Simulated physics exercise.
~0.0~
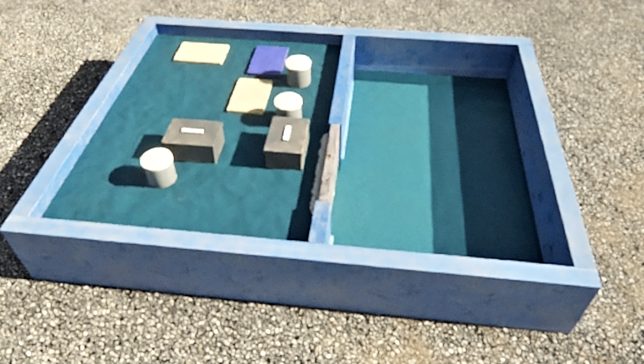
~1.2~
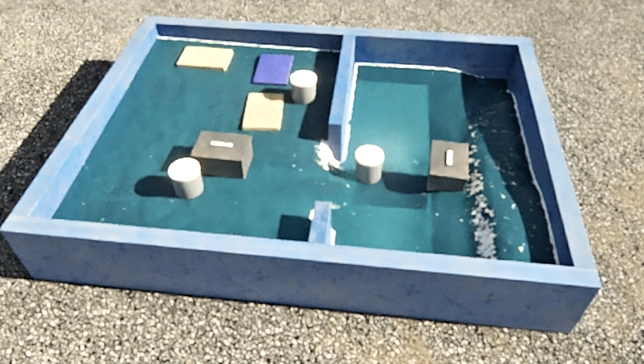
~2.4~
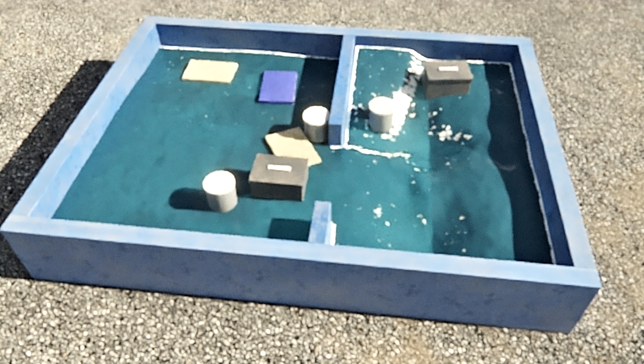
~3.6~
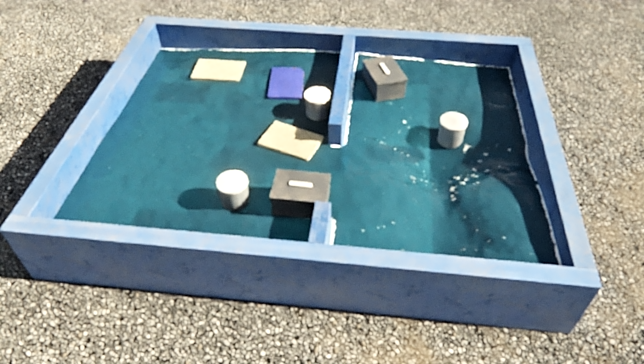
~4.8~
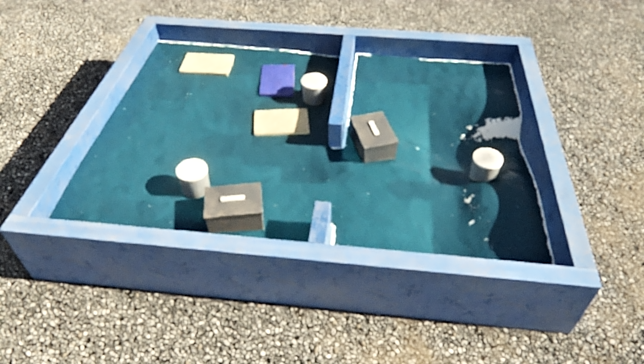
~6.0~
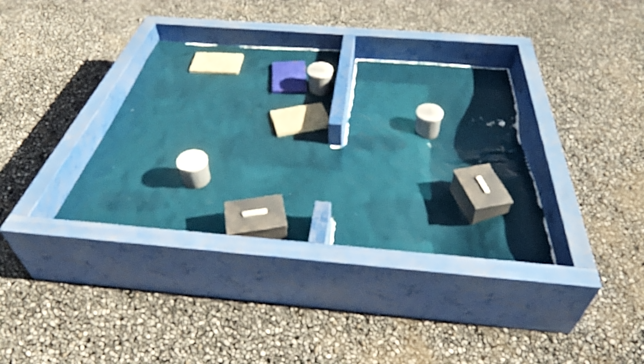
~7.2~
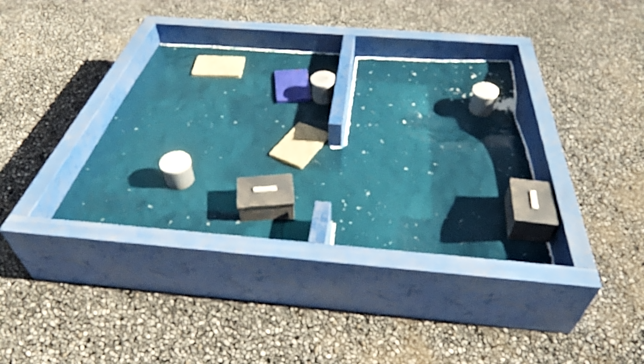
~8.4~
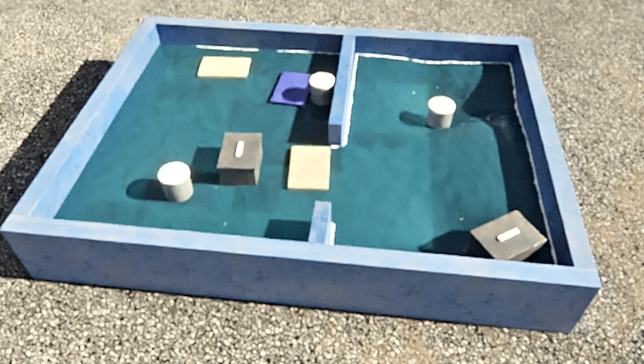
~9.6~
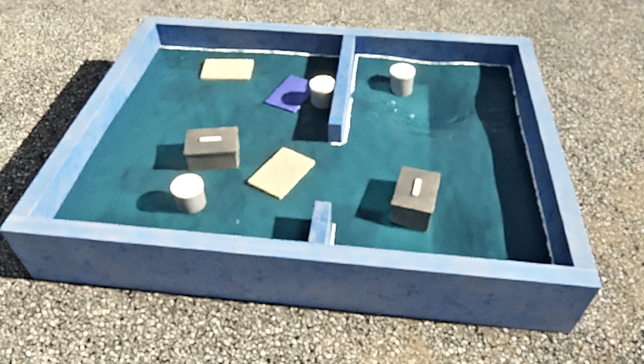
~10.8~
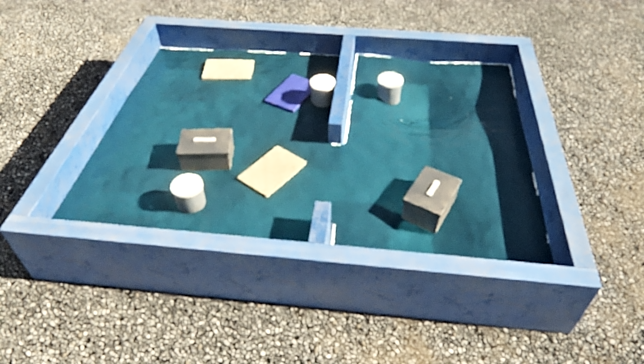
In a blue-walled basin on gravelly ground, pails, dark totes and flat yellow and blue floats sit on the left side of a dividing wall. The board in the wall's gap goes, and water surges right with white foam, carrying one pail and one tote through. That tote swings up to the back wall, then comes down toward the front right corner, while its pail drifts right and back. On the left, the other tote and a yellow float shift about near the gap. By the end the water is calmer, with two objects on the right and the blue float still left.
